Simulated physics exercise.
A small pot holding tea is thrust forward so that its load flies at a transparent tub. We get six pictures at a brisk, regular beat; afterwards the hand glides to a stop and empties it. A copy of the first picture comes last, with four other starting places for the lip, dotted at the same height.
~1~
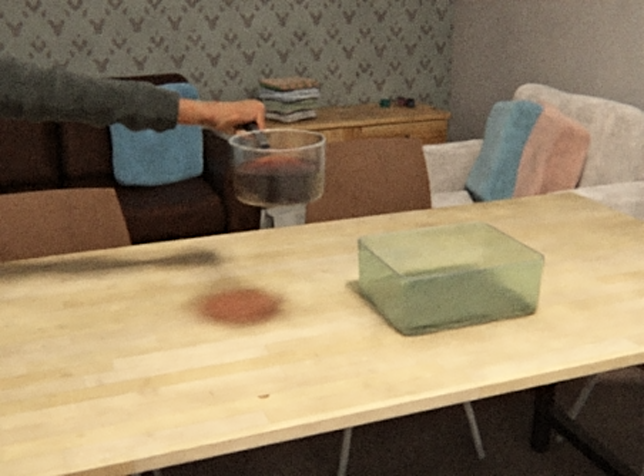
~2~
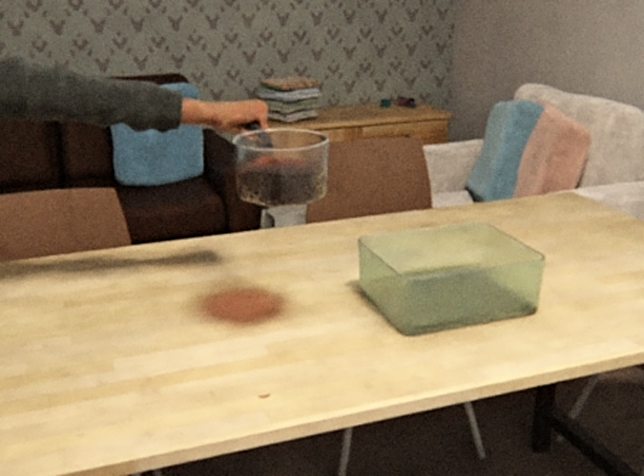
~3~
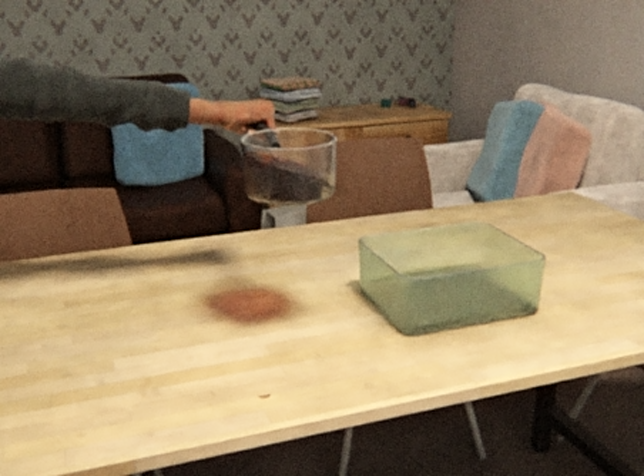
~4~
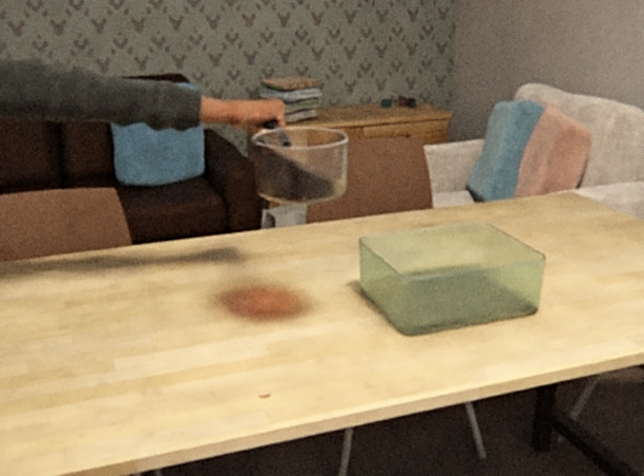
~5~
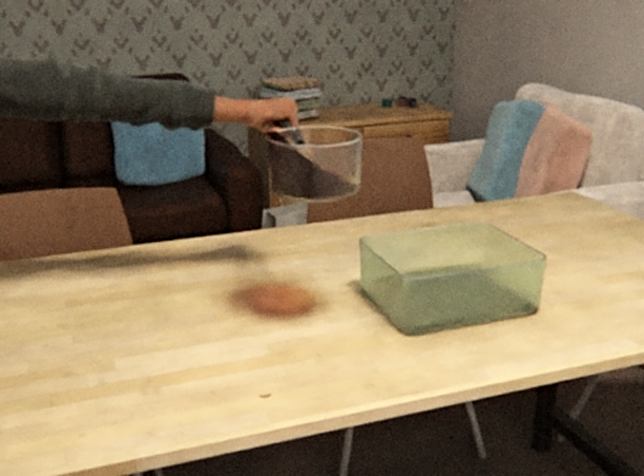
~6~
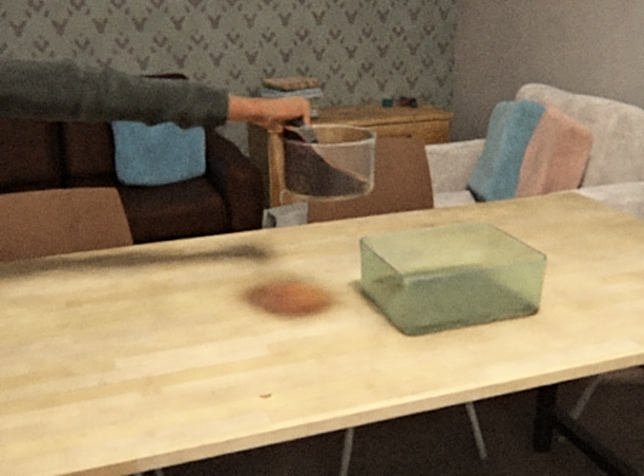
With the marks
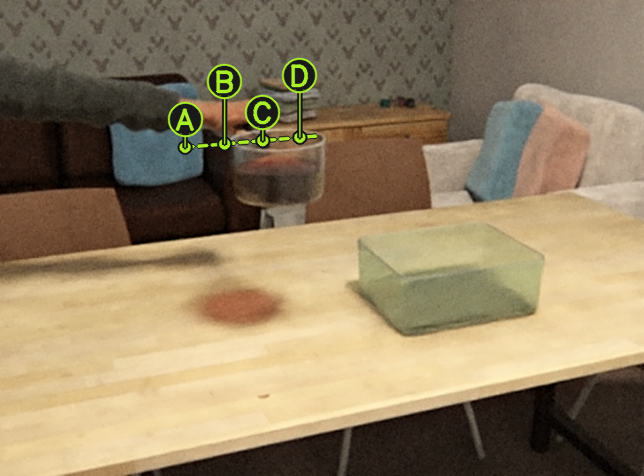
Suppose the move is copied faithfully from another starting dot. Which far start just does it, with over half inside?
Choose D.
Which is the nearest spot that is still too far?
Spot C.
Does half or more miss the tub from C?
Yes.
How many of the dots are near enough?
One of the four.
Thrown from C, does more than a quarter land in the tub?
Yes.
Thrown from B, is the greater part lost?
Yes.
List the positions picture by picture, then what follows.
The first picture shows upright, lip at (321, 135); tub from (400, 335) to (535, 311); nothing has left yet.
The second picture shows upright, lip at (324, 135); nothing has left yet.
The third picture shows upright, lip at (331, 134); nothing has left yet.
The fourth picture shows upright, lip at (343, 133); nothing has left yet.
The fifth picture shows upright, lip at (356, 132); tea is over the rim, down to (272, 139).
The sixth picture shows upright, lip at (370, 131); tea is over the rim, down to (283, 139).
On the marked copy, A at (185, 147); B at (224, 143); C at (262, 140); D at (299, 137).
Choosing A, about 0 % lands in the tub, 100 % falls short.
Choosing B, about 7 % lands in the tub, 93 % falls short.
Choosing C, about 32 % lands in the tub, 62 % falls short and 6 % goes beside or beyond.
Choosing D, about 81 % lands in the tub, 7 % falls short and 12 % goes beside or beyond.
